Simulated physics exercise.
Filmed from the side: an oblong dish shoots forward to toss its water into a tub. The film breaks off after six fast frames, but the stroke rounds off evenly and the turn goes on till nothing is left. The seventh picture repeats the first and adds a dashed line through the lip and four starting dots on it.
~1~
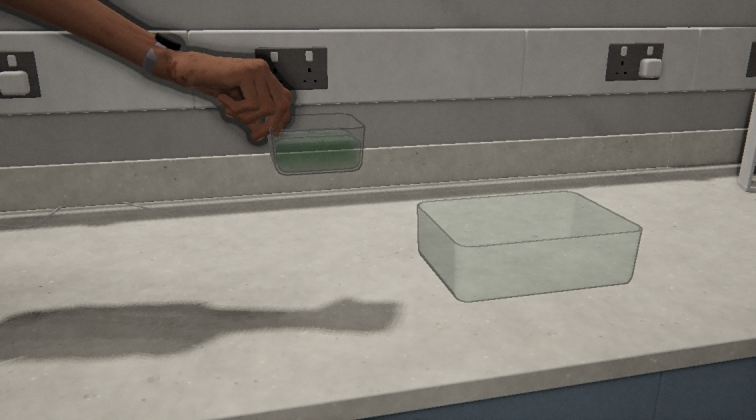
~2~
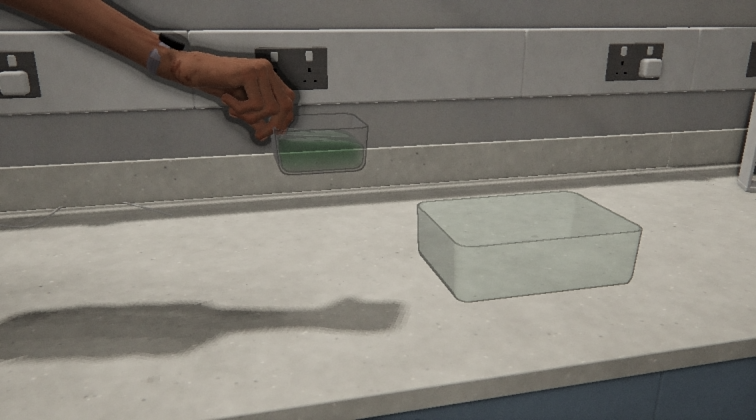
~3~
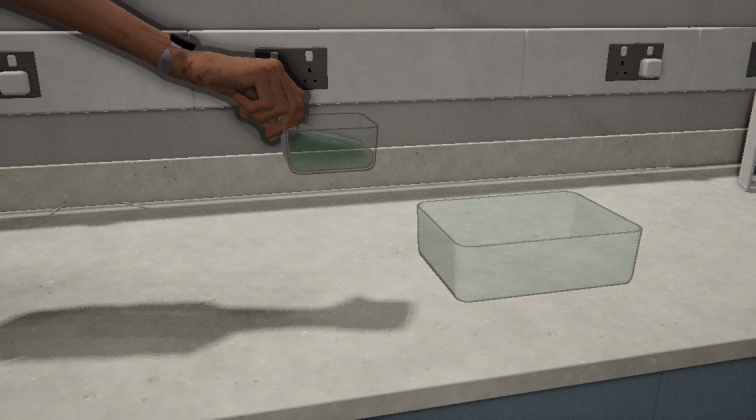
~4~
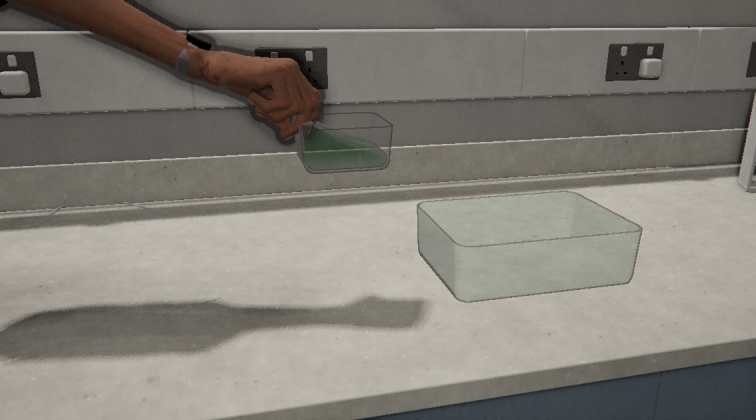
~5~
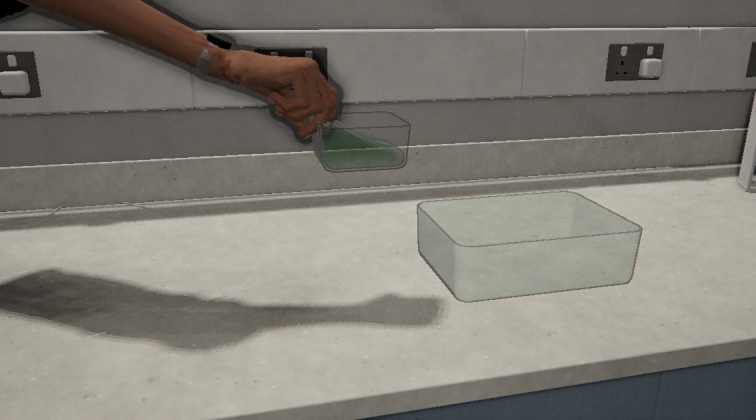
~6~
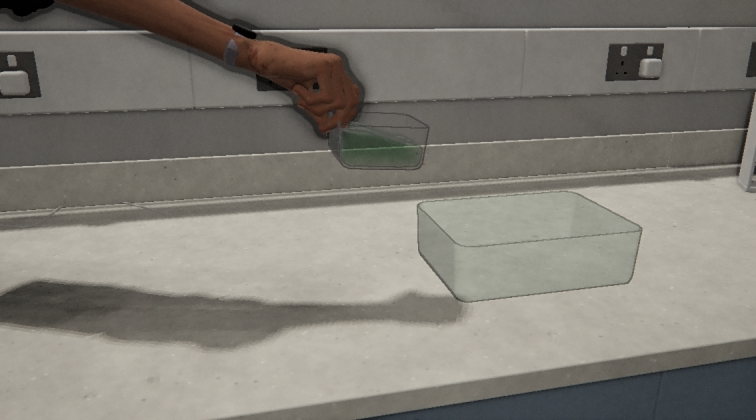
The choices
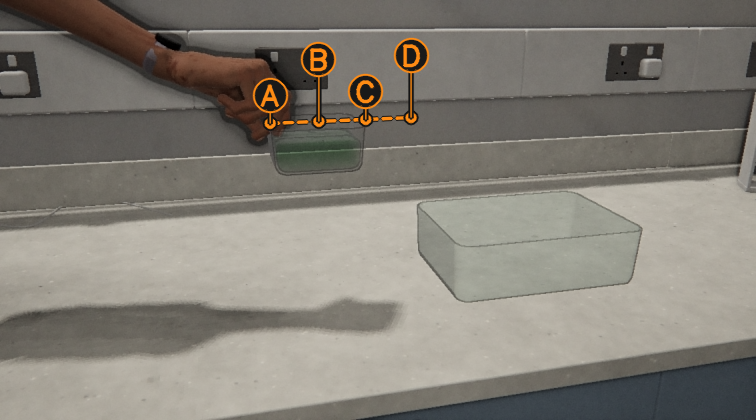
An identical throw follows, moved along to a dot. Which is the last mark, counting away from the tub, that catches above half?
Take B.
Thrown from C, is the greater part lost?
No, that is safe.
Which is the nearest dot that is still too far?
A.
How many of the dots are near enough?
Three.
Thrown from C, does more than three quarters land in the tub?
Yes, clearly.
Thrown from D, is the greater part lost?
No, not at all.
On the marked copy, A at (270, 123); B at (318, 121); C at (365, 119); D at (411, 117).
With A, about 28 % lands in the tub, 70 % falls short.
With B, about 67 % lands in the tub, 29 % falls short and 4 % goes beside or beyond.
With C, about 94 % lands in the tub, 1 % falls short and 4 % goes beside or beyond.
With D, about 89 % lands in the tub, 2 % falls short and 9 % goes beside or beyond.
